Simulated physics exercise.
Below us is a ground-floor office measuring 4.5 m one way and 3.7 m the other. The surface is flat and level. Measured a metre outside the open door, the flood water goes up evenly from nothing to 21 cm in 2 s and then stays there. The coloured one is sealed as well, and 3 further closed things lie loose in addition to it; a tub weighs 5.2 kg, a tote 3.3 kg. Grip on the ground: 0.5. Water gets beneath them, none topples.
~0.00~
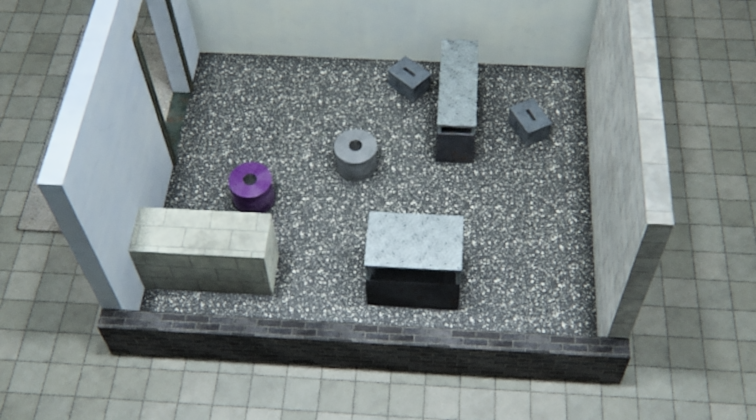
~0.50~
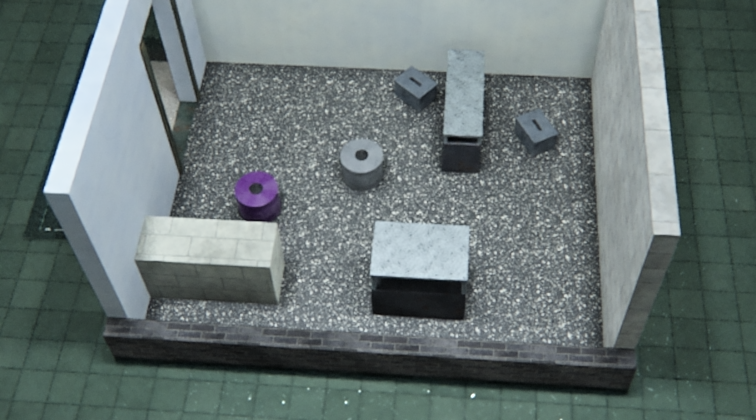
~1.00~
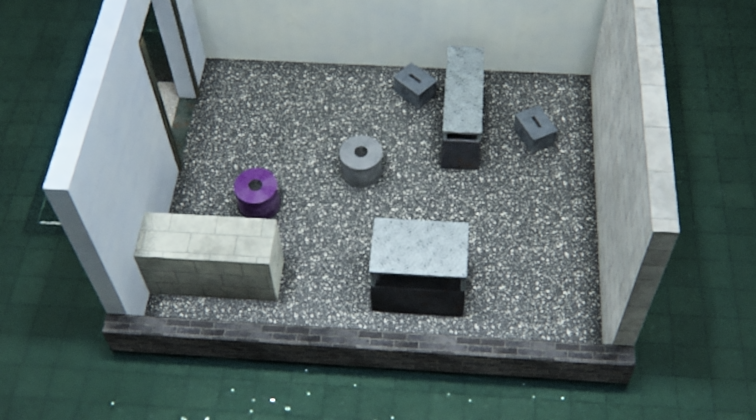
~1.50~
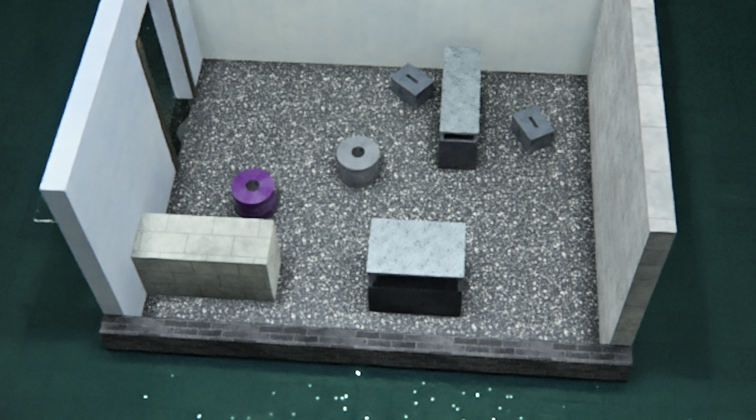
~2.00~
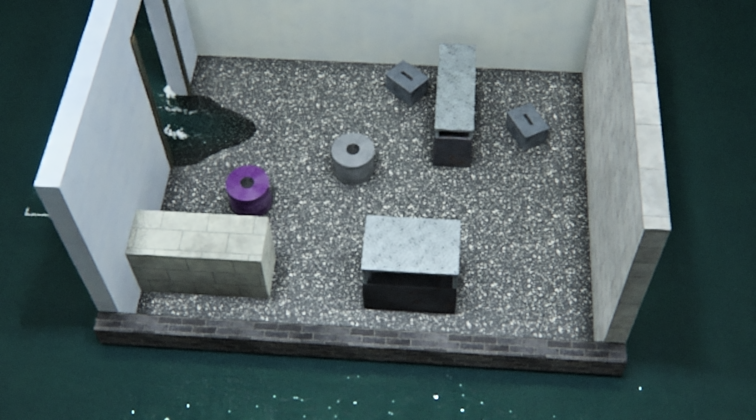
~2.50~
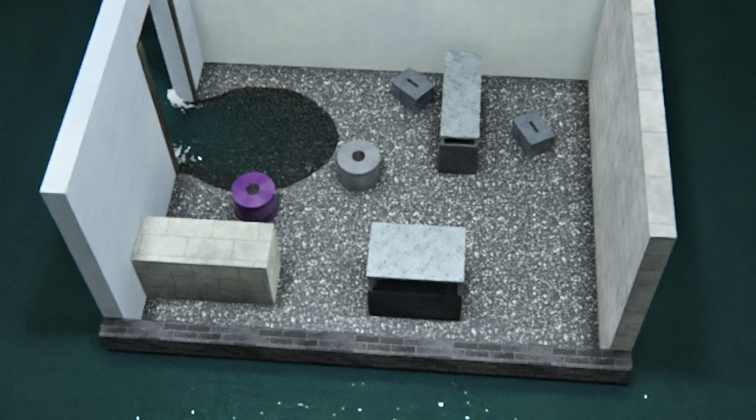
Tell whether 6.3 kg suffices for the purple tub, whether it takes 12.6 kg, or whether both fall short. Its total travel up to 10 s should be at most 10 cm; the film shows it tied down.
It will need the bigger ballast.
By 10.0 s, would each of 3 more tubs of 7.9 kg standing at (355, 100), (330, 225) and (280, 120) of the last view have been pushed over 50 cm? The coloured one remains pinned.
In that order: Over, under, past it.
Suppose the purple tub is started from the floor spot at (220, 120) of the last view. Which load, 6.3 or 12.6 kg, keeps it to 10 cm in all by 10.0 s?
It turns out that no load succeeds.
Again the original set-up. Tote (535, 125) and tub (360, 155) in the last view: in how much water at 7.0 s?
Some 2 cm at the first, some 7 cm at the second.
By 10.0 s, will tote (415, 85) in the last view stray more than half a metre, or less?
Result: Limit not reached.
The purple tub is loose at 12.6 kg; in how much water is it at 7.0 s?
4 cm, roughly.
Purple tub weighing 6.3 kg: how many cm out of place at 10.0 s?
140 cm.
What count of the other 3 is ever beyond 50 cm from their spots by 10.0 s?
It adds up to 2.
After 3.5 s the purple tub would be 28 cm from its start with 6.3 kg and 0 cm from its start with 12.6 kg; 4 cm of water round it then.
After 4.5 s the purple tub would be 57 cm from its start with 6.3 kg and 0 cm from its start with 12.6 kg; 3 cm of water round it then.
After 7.0 s the purple tub would be 107 cm from its start with 6.3 kg and 0 cm from its start with 12.6 kg; 4 cm of water round it then.
After 10.0 s the purple tub would be 142 cm from its start with 6.3 kg and 0 cm from its start with 12.6 kg; 5 cm of water round it then.
